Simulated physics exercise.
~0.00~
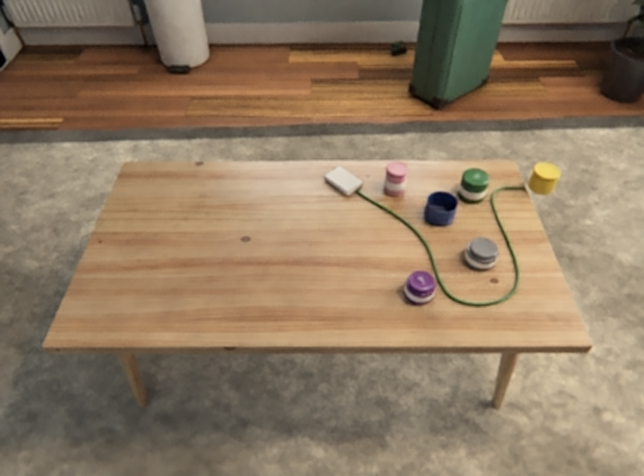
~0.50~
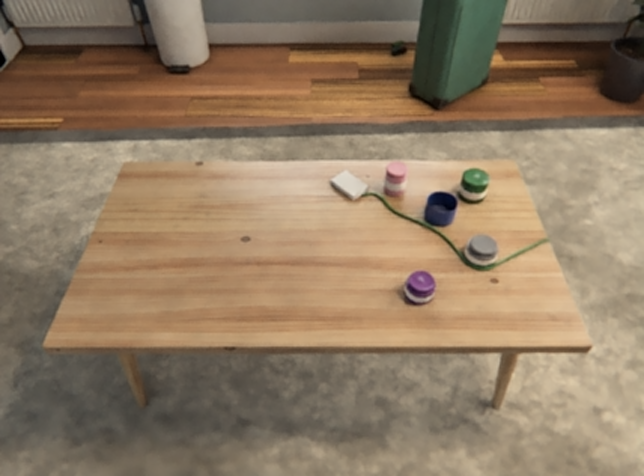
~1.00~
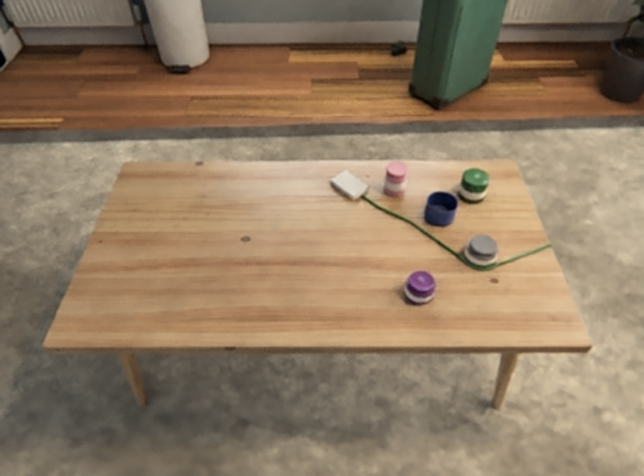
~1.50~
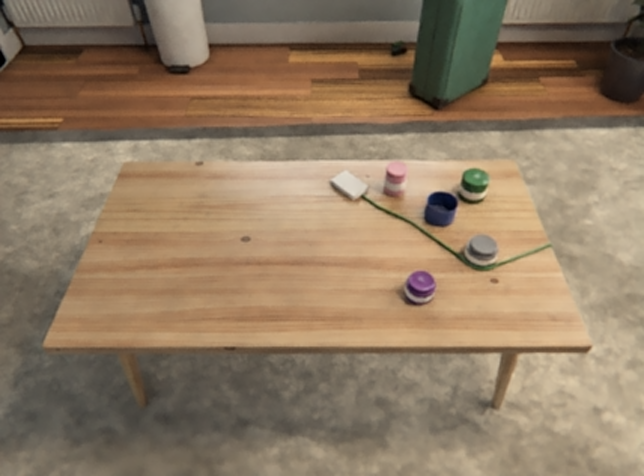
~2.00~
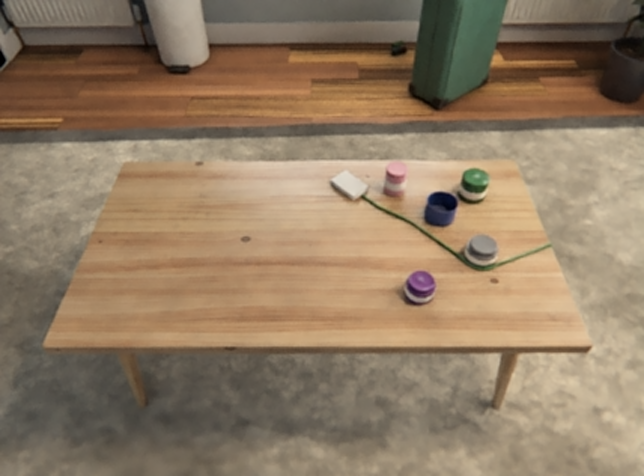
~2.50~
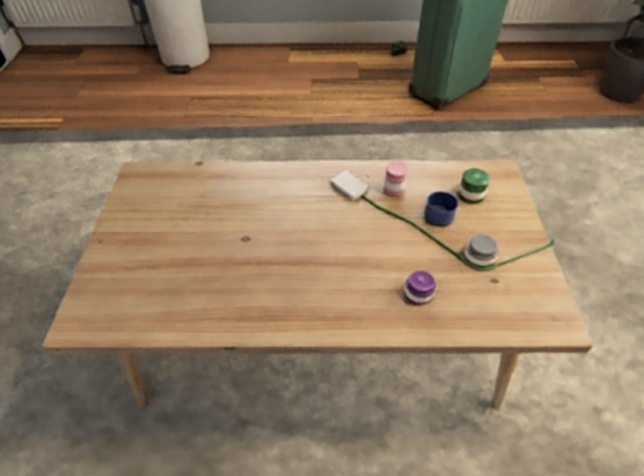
A yellow speaker attached to a green cable dropped off the right side of the wooden table, pulling the cord tight against the grey jar and tugging the white phone slightly right, while the other containers stayed put and the cord hung over the edge.
